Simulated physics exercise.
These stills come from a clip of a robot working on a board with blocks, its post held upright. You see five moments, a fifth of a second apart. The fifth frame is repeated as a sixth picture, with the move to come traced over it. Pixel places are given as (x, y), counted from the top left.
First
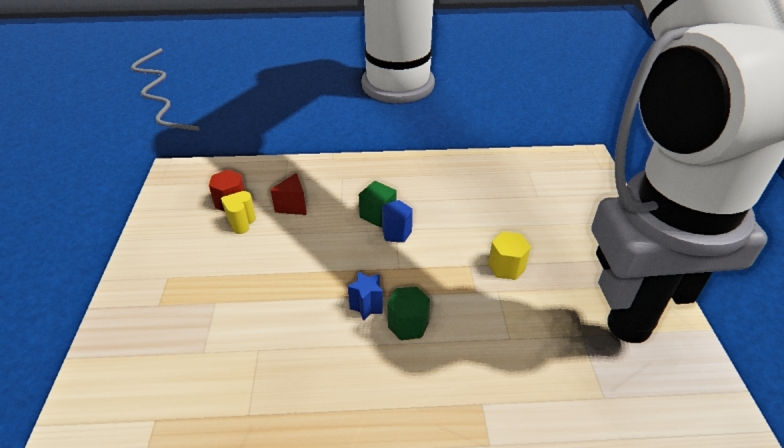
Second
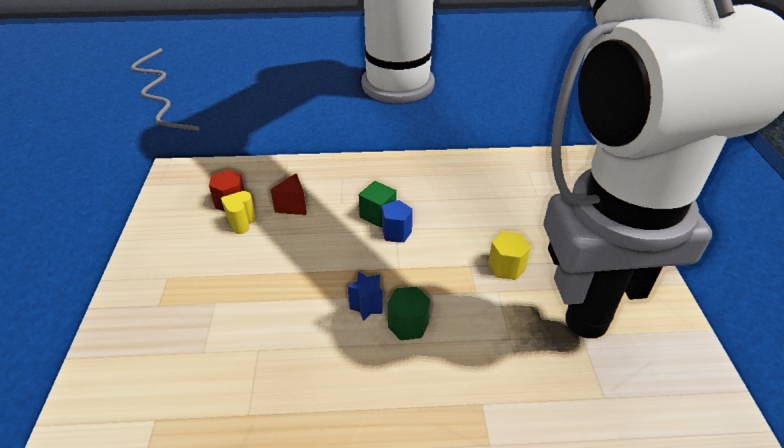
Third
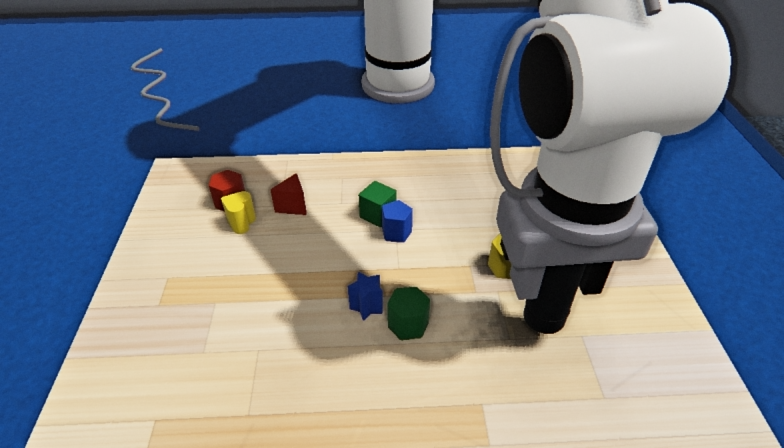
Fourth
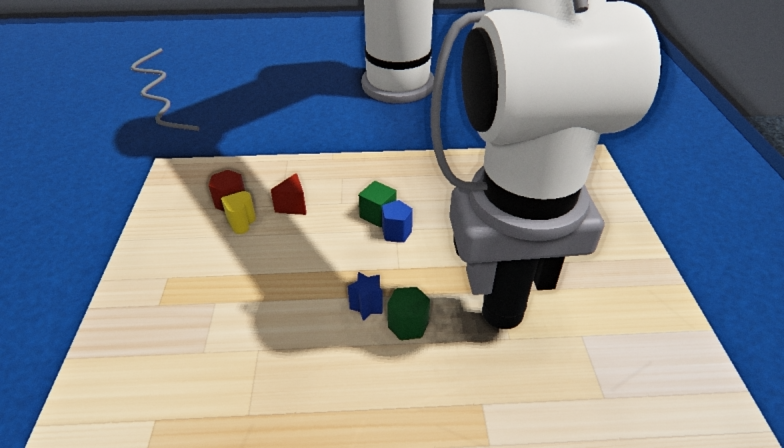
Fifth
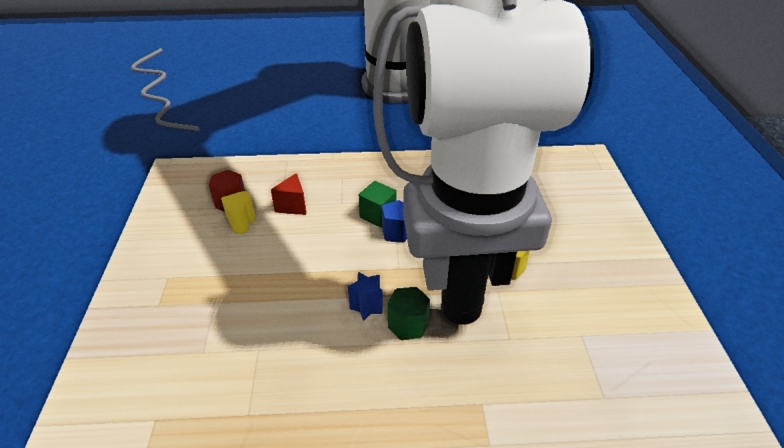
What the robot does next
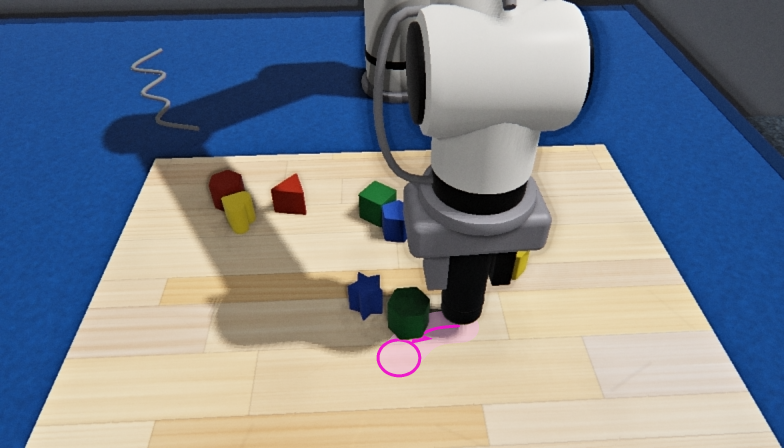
The footage shows a white and grey robot arm with a black post moving steadily leftward over a wooden board, passing in front of a yellow block and nearing a green six-sided block, while the coloured blocks stay still.
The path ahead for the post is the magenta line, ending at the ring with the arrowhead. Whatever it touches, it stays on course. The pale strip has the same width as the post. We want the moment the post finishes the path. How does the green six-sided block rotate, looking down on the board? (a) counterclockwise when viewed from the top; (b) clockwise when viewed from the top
b.
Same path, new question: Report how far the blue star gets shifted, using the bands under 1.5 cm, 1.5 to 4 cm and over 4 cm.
The blue star ends up very close, under 1.5 cm away.
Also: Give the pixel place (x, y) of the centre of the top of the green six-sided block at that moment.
Its top centre lands on (368, 311).
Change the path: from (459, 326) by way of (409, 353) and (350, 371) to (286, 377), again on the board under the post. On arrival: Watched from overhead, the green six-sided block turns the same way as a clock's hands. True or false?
That statement is accurate.
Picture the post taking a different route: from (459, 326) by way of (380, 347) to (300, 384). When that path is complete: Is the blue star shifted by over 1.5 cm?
Answer: Yes.
The drawn path runs from (459, 326) through (435, 329) and (414, 340) to (399, 357).
What follows on the original path. Halfway along, post at (424, 317); blue star at (357, 282); green six-sided block at (385, 302).
At the end, post at (399, 341); blue star at (356, 281); green six-sided block at (368, 311), turned 65° clockwise; yellow six-sided block not moved.
